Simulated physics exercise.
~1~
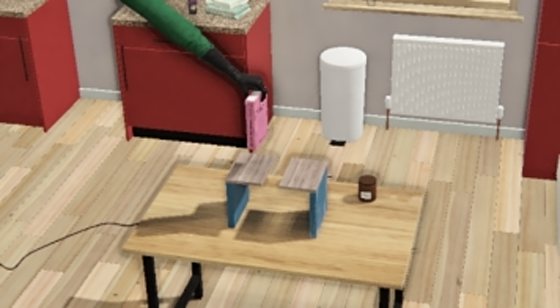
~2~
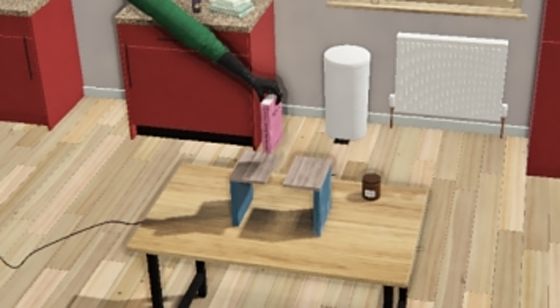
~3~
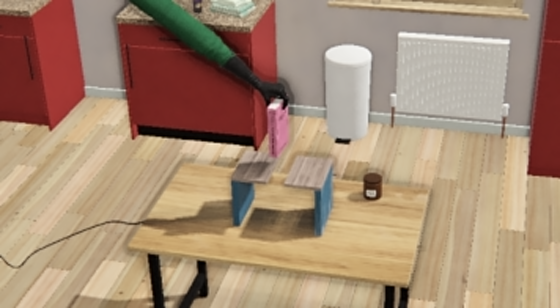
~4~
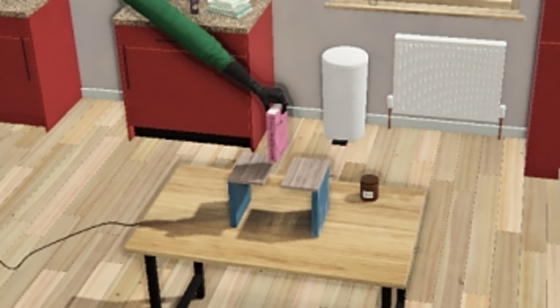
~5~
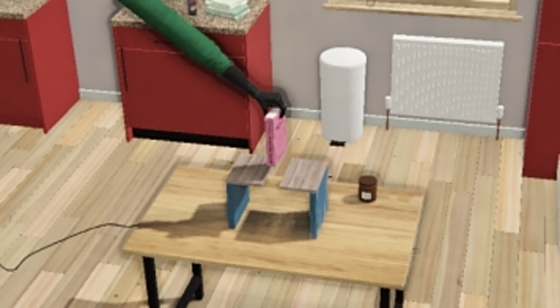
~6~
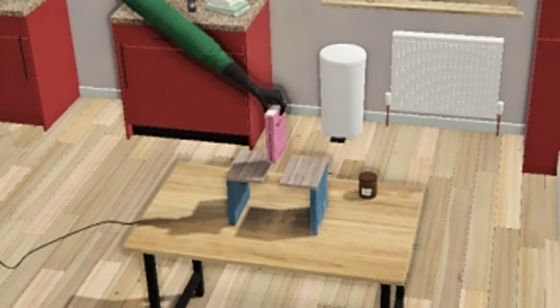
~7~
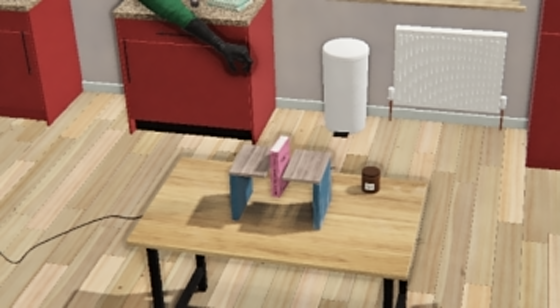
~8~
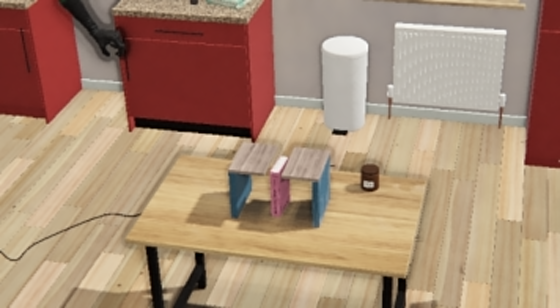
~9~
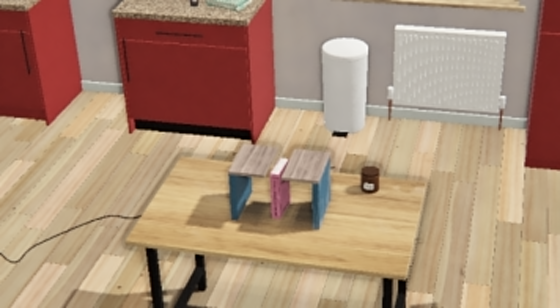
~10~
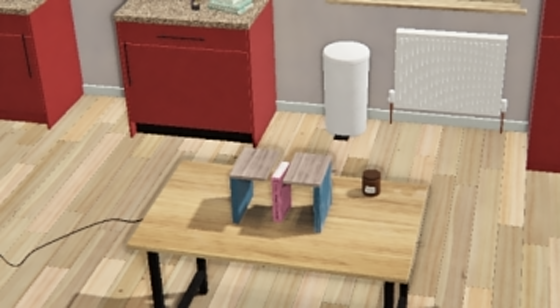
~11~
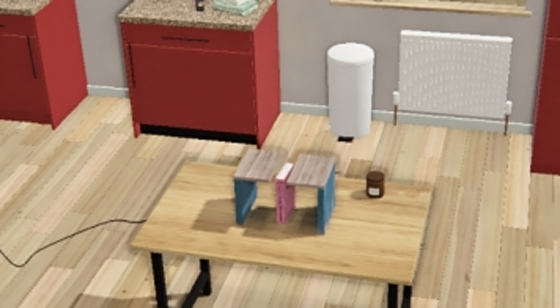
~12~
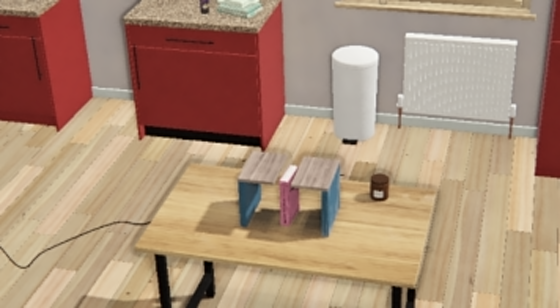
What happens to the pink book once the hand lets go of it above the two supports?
It goes down through the gap between the supports and ends upright on the table.
In a kitchen, a green-sleeved arm releasing a pink book between two supports, the book dropping through the gap onto the table.
